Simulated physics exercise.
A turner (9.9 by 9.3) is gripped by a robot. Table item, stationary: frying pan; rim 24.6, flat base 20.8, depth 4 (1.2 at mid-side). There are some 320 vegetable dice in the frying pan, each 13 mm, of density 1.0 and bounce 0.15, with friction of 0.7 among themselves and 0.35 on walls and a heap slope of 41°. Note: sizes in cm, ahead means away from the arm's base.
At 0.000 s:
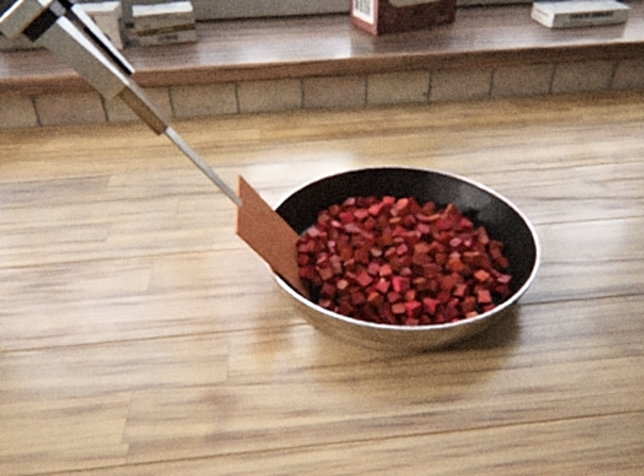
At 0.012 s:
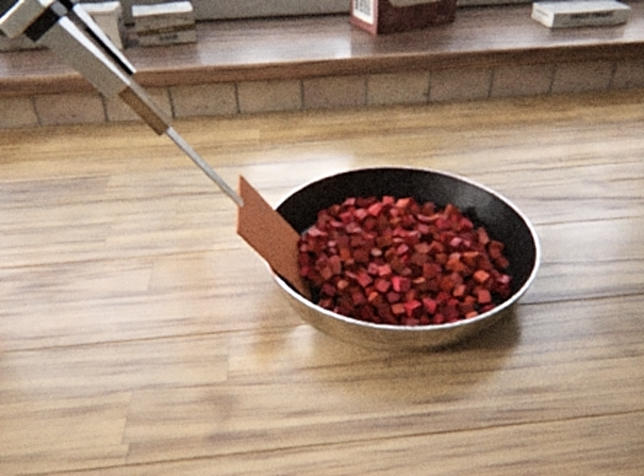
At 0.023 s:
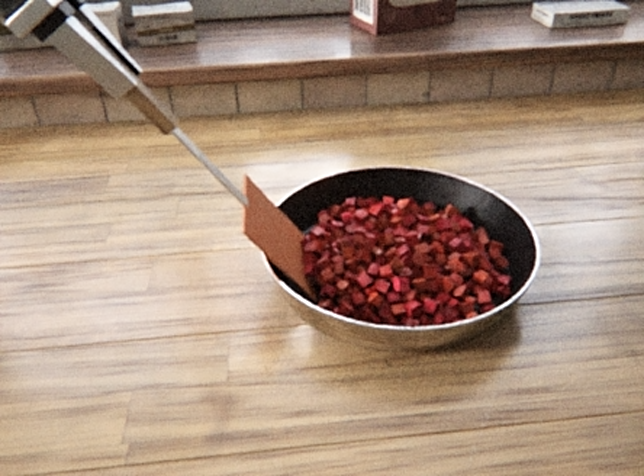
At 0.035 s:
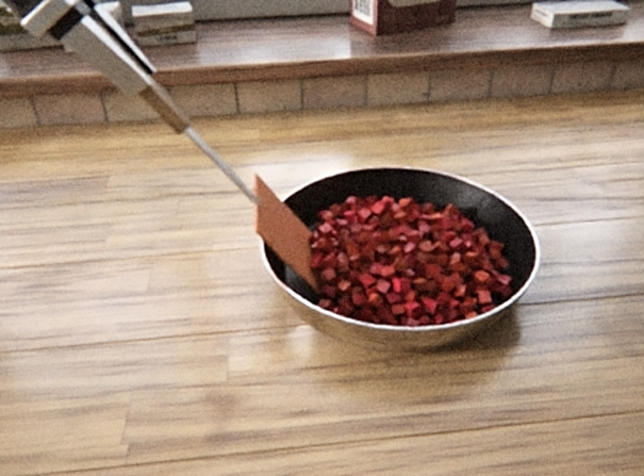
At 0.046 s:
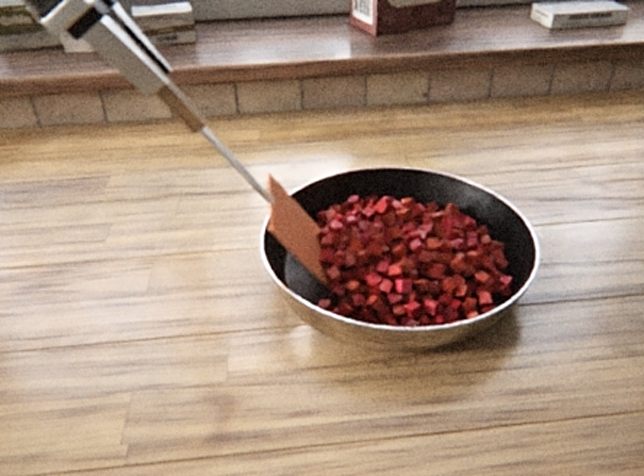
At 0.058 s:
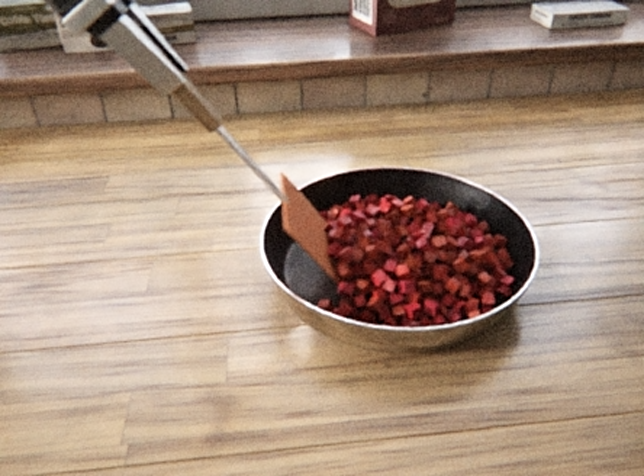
A wooden countertop is seen from slightly above, with a low tiled ledge behind it holding a few boxes. A black frying pan with a pale outer side sits right of centre, filled with small red and dark red cubes, while a robot arm reaches in from the upper left gripping a reddish-brown turner. The turner slides rightward into the pan, pushing the nearest cubes away from the left side and baring dark pan behind it, while the camera stays still.
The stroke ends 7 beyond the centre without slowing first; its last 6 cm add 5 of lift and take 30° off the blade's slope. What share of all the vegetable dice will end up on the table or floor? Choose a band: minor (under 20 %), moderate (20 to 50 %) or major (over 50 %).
Moderate.
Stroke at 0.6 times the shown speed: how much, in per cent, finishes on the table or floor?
Estimate: Approx. 10 %.
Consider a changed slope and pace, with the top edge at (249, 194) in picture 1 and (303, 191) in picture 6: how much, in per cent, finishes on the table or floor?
My guess would be close to 25 per cent.
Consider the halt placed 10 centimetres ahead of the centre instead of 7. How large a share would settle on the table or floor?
My guess would be around 40 per cent.
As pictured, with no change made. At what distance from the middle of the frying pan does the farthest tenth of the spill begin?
35 cm.
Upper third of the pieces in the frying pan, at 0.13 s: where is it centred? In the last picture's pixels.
Around (428, 227).
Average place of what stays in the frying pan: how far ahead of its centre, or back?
Some 5.0 cm ahead.
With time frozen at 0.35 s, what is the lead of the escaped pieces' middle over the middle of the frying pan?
I'd say some 22 centimetres.
After 0.09 s, sloping 56°, highest piece 6 above the table; 323 in the frying pan.
After 0.13 s, sloping 46°, highest piece 7 above the table; 323 in the frying pan.
After 0.35 s, sloping 26°, highest piece 7 above the table; 234 in the frying pan, 82 on the table or floor, 7 on the blade or in flight.
After 1.40 s, sloping 26°, highest piece 5 above the table; 234 in the frying pan, 89 on the table or floor.
In the end, 234 in the frying pan, 89 on the table or floor. That is 28 % on the table or floor.
